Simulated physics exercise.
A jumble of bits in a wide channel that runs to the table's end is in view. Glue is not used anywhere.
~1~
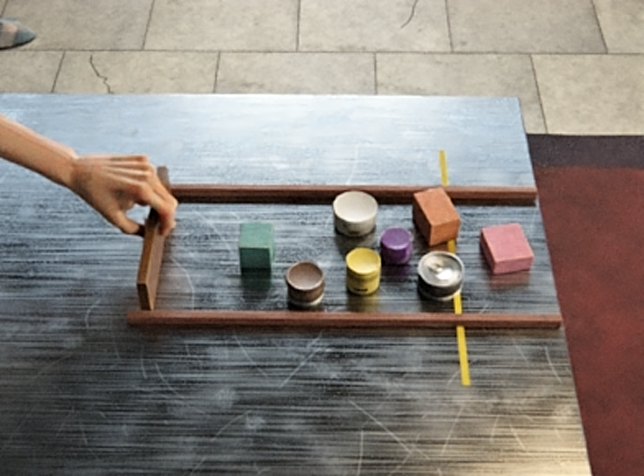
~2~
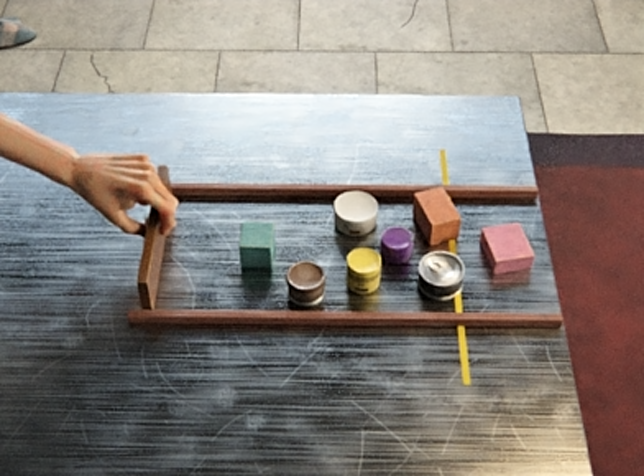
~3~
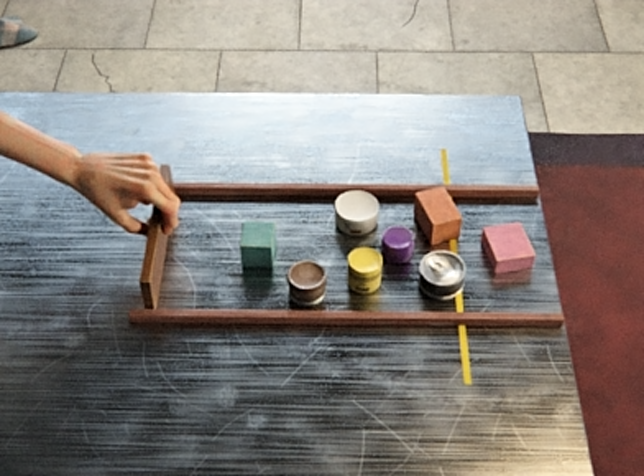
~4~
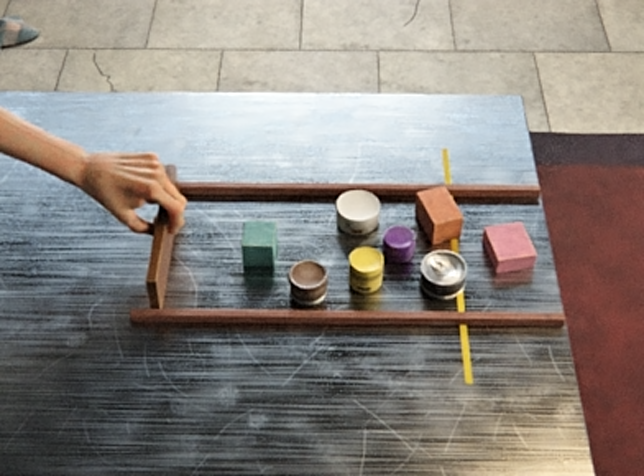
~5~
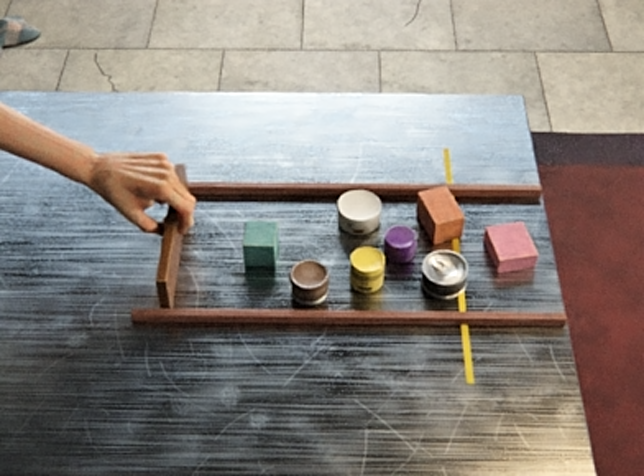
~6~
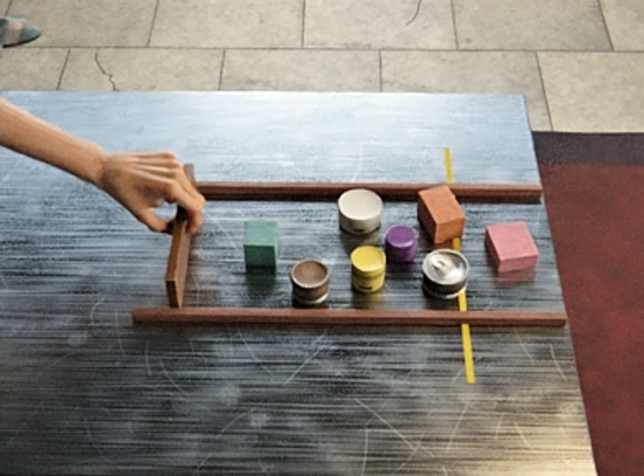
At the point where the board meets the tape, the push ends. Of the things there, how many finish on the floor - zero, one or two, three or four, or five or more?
Zero finish on the floor.
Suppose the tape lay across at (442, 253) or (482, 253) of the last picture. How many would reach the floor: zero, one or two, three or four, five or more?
First tape: None at all. Second tape: Either one or two.
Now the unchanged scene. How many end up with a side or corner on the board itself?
4 end up touching it.
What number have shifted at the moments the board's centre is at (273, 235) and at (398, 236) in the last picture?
1 at one spot and 7 at the other.
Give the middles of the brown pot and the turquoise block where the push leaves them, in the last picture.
Positions - first (483, 294), then (474, 239).
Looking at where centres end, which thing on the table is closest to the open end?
The one is the pink block.
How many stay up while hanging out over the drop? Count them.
Count of overhanging things: 1.
A little later, none off yet; pink block at rest near (511, 246); black pot at rest near (445, 274); orange block at rest near (441, 214).
Next, none off yet; pink block at rest near (511, 246); black pot shifted a little near (460, 276); orange block at rest near (441, 214).
When it is over, the number that fall off is zero.
